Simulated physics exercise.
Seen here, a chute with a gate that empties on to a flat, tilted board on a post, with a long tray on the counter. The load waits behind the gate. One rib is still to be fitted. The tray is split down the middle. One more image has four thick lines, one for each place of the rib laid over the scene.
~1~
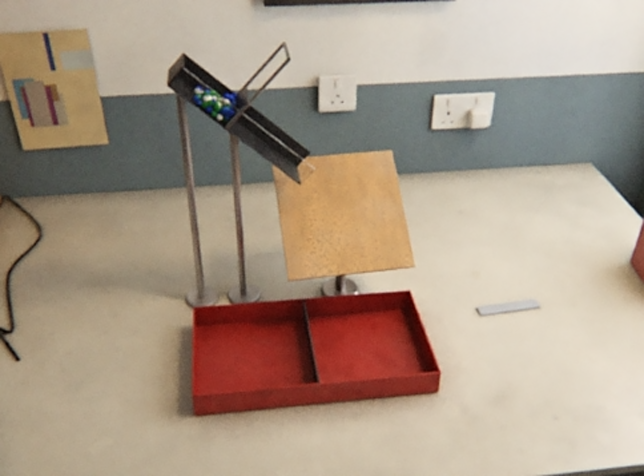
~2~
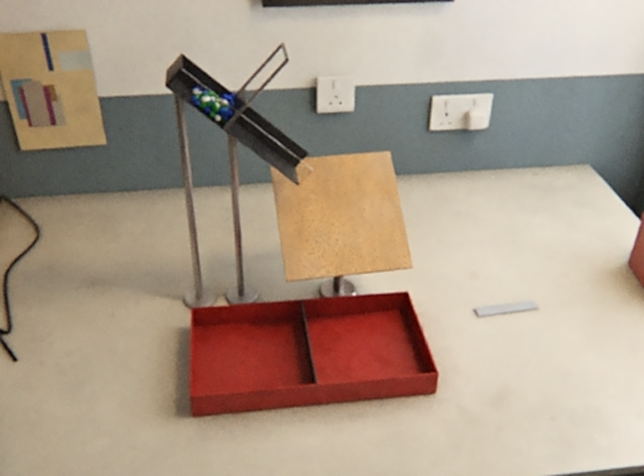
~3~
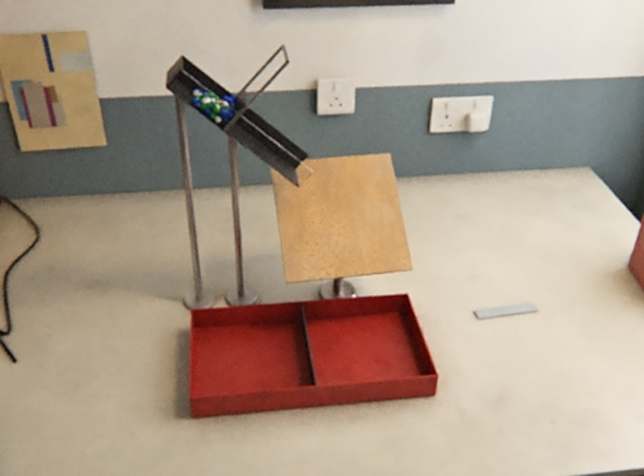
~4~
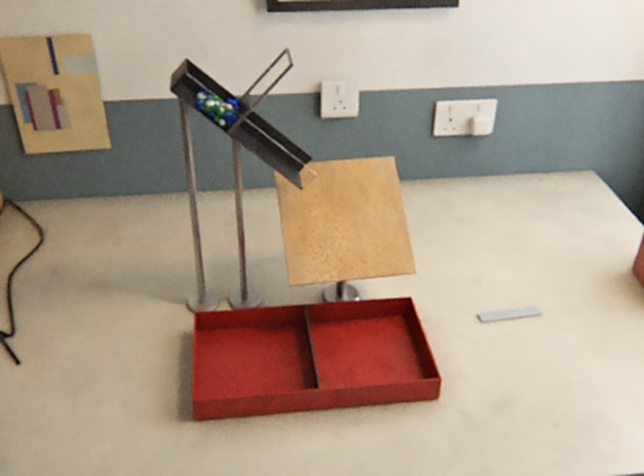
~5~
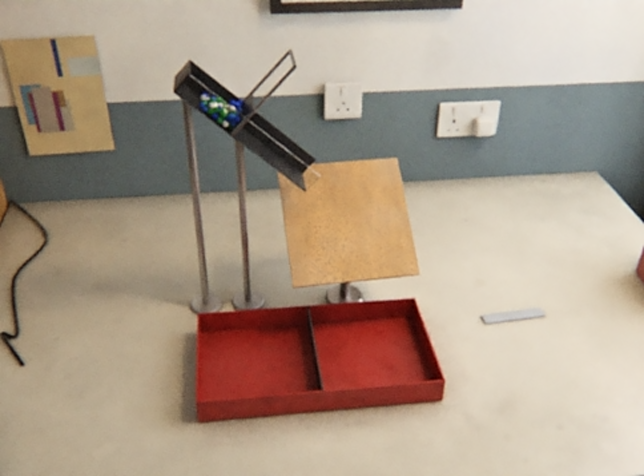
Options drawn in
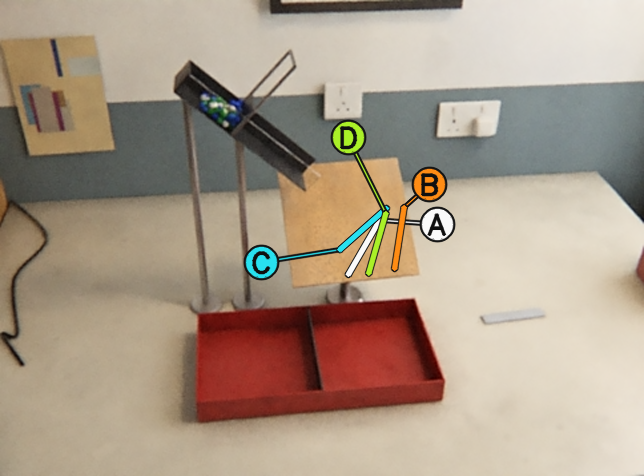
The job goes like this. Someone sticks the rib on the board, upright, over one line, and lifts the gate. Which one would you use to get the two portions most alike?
Best: C.
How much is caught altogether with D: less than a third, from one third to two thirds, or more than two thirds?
It is more than two thirds.
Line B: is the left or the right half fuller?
The right half.
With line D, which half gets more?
Right.
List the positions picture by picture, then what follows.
The first picture shows load behind the gate near (218, 103), round plastic beads; lip of the chute near (298, 176), sloping fairly steeply.
The second picture shows middle of the board near (341, 213), tilted fairly steeply; middle of its low edge near (351, 274); of its high edge near (331, 156).
The third picture shows front corners of the tray near (190, 398) and (438, 375); front end of its middle wall near (317, 386); gate still shut near (243, 100).
The fourth picture shows middle of the load near (221, 108); lip near (300, 181).
The fifth picture shows middle of the load near (224, 109); lip near (304, 182).
On the marked copy, line A from (379, 220) to (348, 274); line B from (404, 207) to (394, 268); line C from (386, 208) to (339, 249); line D from (385, 213) to (368, 273).
If A is chosen, of what is caught, a small share in the left half, all but a few in the right.
If B is chosen, of what is caught, none at all in the left half, the whole lot in the right.
If C is chosen, of what is caught, close to half in the left half, close to half in the right.
If D is chosen, of what is caught, only a few in the left half, all but a few in the right.
